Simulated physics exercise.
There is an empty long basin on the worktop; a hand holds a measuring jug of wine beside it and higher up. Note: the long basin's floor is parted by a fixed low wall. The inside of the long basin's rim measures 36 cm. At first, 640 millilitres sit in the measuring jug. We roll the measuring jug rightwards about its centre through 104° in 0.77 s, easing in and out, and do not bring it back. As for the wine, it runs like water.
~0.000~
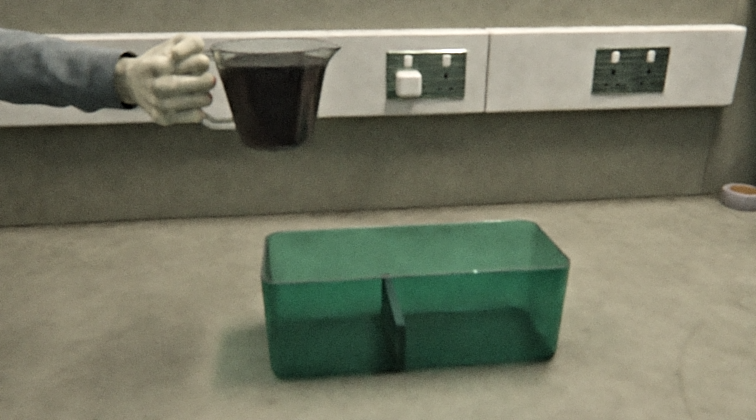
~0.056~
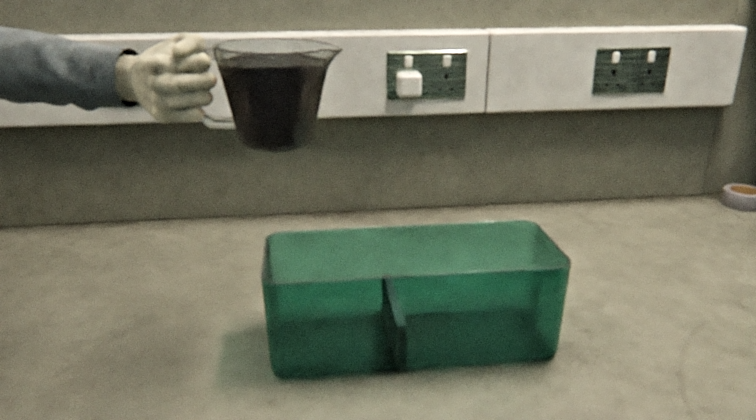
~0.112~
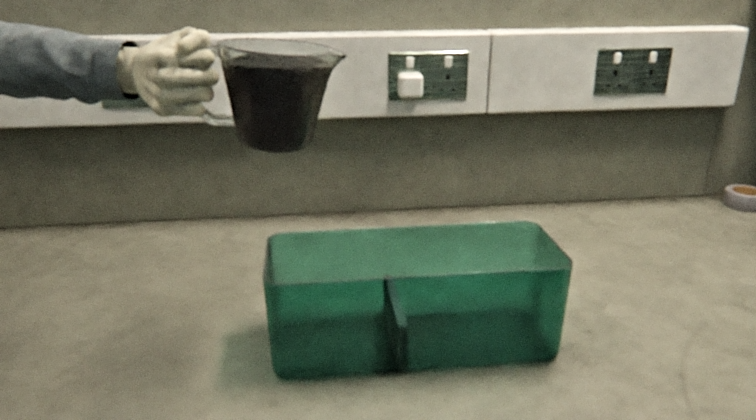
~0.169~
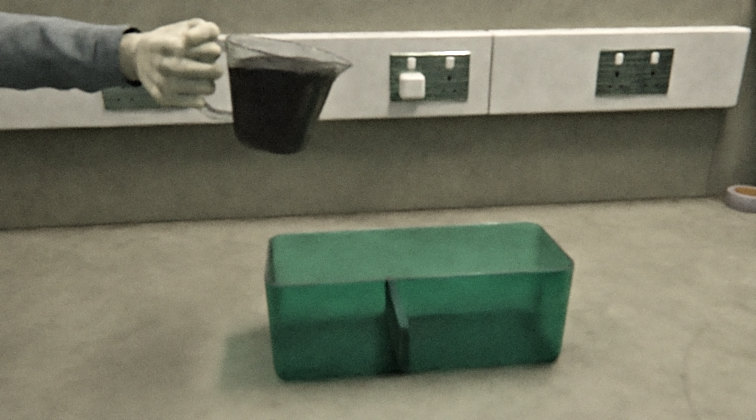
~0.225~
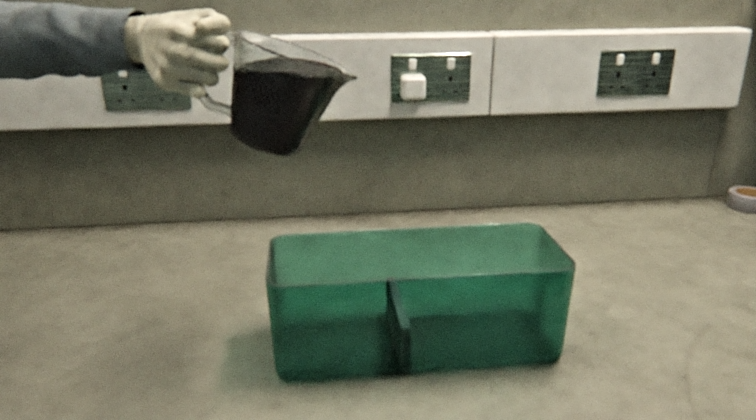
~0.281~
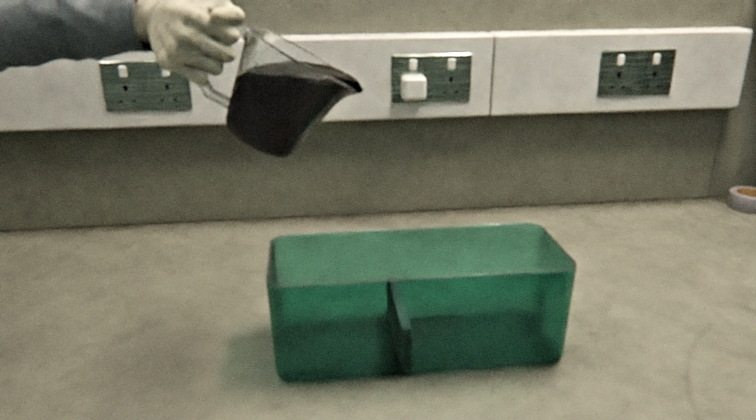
A gloved hand tilting a measuring jug of dark wine rightwards, its liquid nearing the spout, above a green divided basin.
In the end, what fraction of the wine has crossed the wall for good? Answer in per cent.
In the end about 64 per cent has crossed for good.
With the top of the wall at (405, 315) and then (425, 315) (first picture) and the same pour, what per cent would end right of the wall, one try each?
Around 45 and 20 percent, in that order.
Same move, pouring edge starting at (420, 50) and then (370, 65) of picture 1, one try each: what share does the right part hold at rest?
95 per cent first, 95 per cent second.
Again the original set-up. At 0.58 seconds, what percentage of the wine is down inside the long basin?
About 20%.
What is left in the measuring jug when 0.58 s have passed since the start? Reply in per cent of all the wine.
About 44 percent.
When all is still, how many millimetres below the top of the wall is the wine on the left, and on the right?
Left 50 mm, right 46 mm.
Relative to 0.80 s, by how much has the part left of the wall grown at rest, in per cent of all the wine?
Near 14 in a hundred.
Then, 0.58 s in, the tilt is 89° and 43 per cent is still to pour, 1 is left of the wall and 19 right of it.
Then, 0.80 s in, the tilt is 104° and 5 per cent is still to pour, 21 is left of the wall and 60 right of it.
Then, 1.02 s in, the tilt is 104° and 0 per cent is still to pour, 34 is left of the wall and 64 right of it.
Then, 1.27 s in, the tilt is 104° and 0 per cent is still to pour, 35 is left of the wall and 64 right of it.
Finally, 35 per cent lies left of the wall, 64 right of it and 2 outside.
